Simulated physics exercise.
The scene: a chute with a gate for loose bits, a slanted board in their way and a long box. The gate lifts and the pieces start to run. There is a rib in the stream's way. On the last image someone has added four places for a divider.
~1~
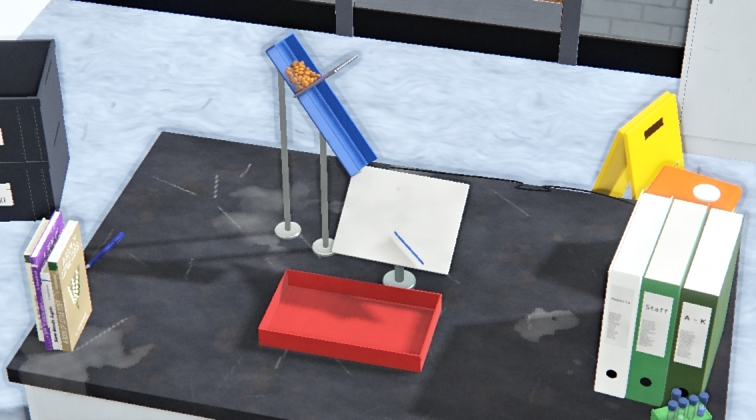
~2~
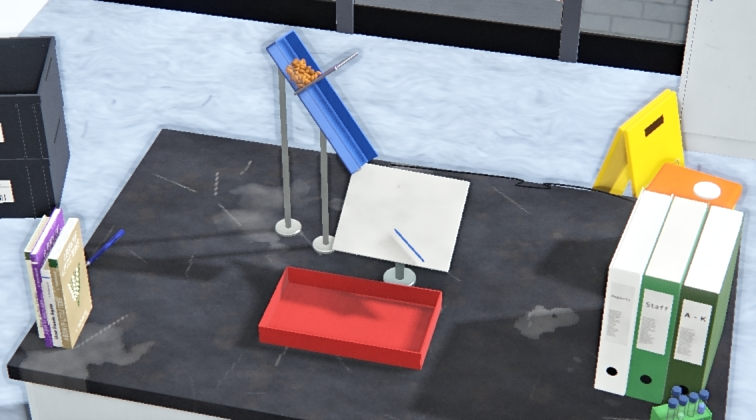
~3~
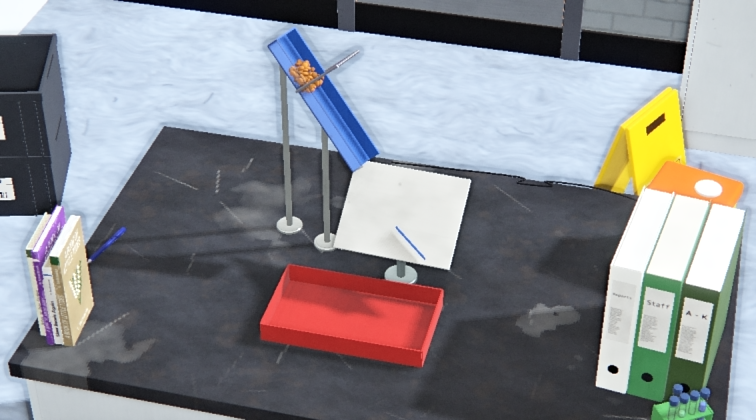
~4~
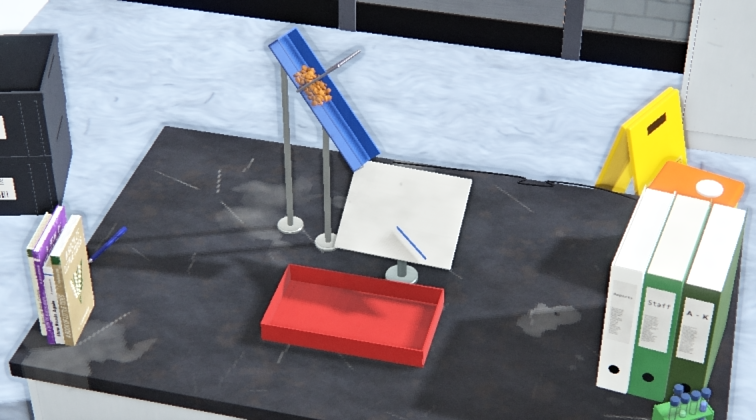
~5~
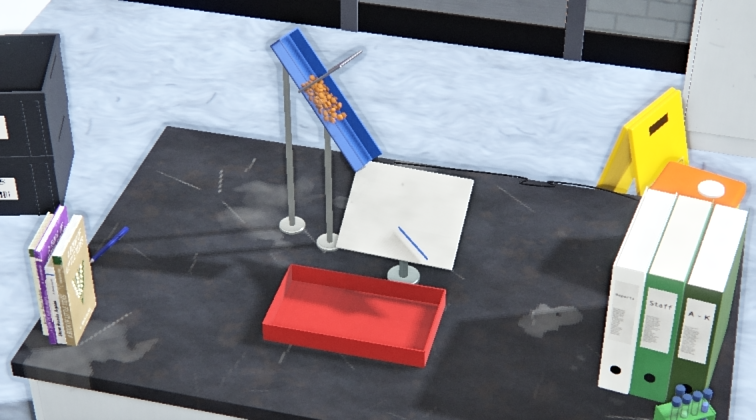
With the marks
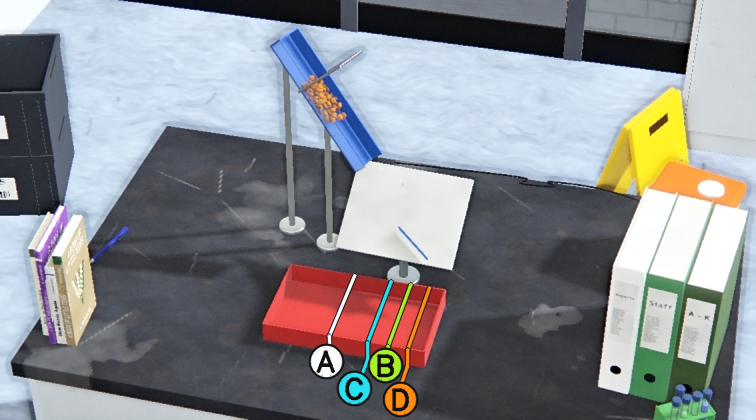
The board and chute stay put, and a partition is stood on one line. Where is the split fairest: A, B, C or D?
I would pick line C.
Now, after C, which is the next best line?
That would be B.
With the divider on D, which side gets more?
More lands on the left.
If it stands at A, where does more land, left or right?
More lands on the right.
On the marked copy, line A crosses the front rim at (329, 335); line B crosses the front rim at (388, 345); line C crosses the front rim at (367, 342); line D crosses the front rim at (407, 348).
For line A, of what is caught, only a few on the left of the divider, all but a few on the right.
For line B, of what is caught, the bulk on the left of the divider, close to a quarter on the right.
For line C, of what is caught, close to a third on the left of the divider, close to two thirds on the right.
For line D, of what is caught, all but a few on the left of the divider, a small share on the right.
